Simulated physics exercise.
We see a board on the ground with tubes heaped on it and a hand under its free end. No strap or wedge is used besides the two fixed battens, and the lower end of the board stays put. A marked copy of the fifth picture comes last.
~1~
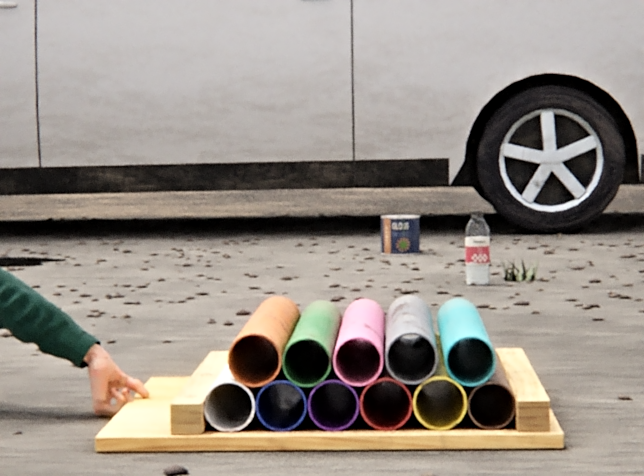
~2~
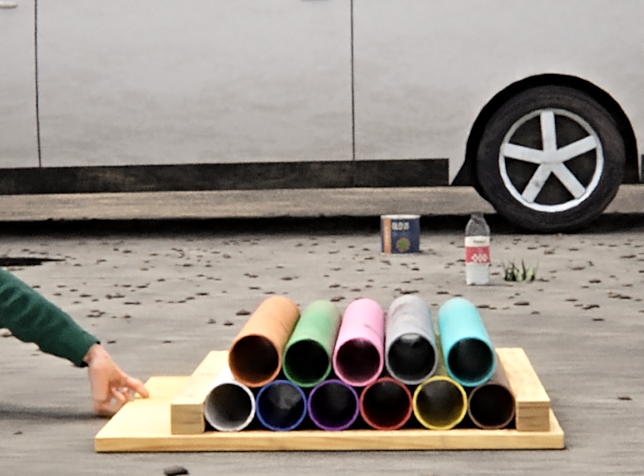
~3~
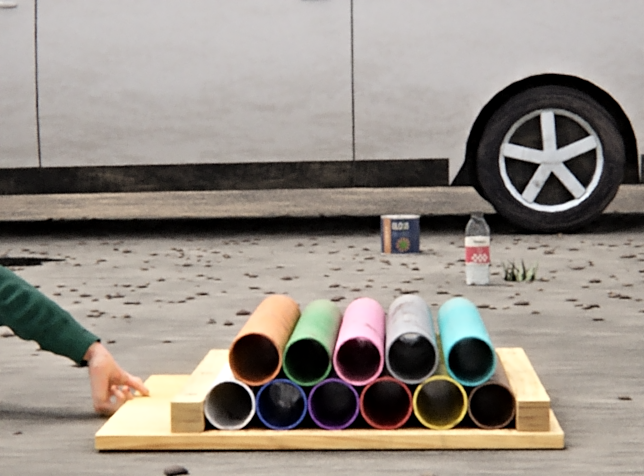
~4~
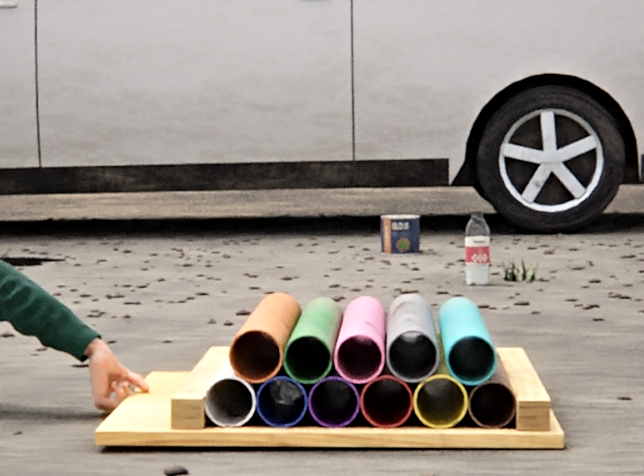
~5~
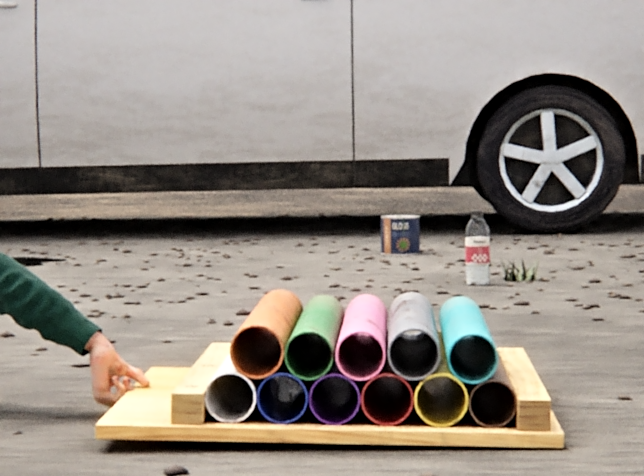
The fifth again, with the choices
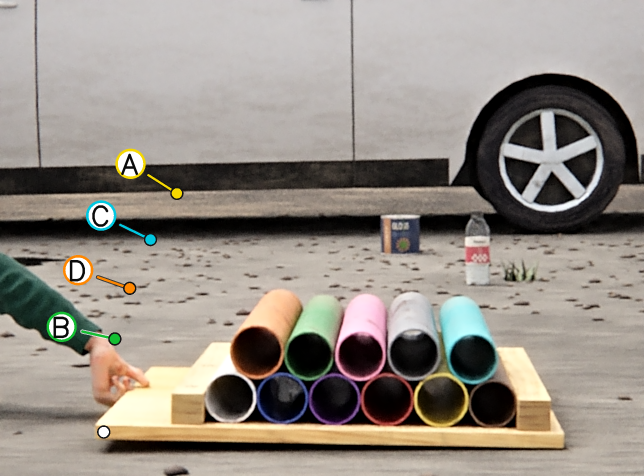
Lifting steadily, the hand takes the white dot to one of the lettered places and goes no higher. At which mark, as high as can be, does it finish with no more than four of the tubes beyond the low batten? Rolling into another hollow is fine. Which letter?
No higher than C.
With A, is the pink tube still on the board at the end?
The pink tube: No.
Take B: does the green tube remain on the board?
Yes, with B.
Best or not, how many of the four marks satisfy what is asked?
Three of the four.
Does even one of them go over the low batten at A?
Yes, at A.
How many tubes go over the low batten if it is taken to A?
It comes to five.
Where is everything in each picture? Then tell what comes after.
The first picture shows blue tube (281, 405); purple tube (334, 405); red tube (386, 405).
The second picture shows red tube (386, 404); yellow tube (440, 404).
The third picture shows board (335, 394); white tube (229, 405); orange tube (255, 358); grey tube (412, 357).
The fourth picture shows board (336, 392); white tube (230, 401); blue tube (282, 402).
The fifth picture shows board (335, 389); white tube (231, 397); blue tube (282, 398).
On the copy, A at (177, 193); B at (115, 339); C at (150, 239); D at (130, 288); the white dot at (104, 432).
On C. First, board at 16°.
Then, board at 27°.
Finally, board at 27°, one over the low batten (turquoise).
By contrast, A five over the low batten; B none over the low batten; D none over the low batten.
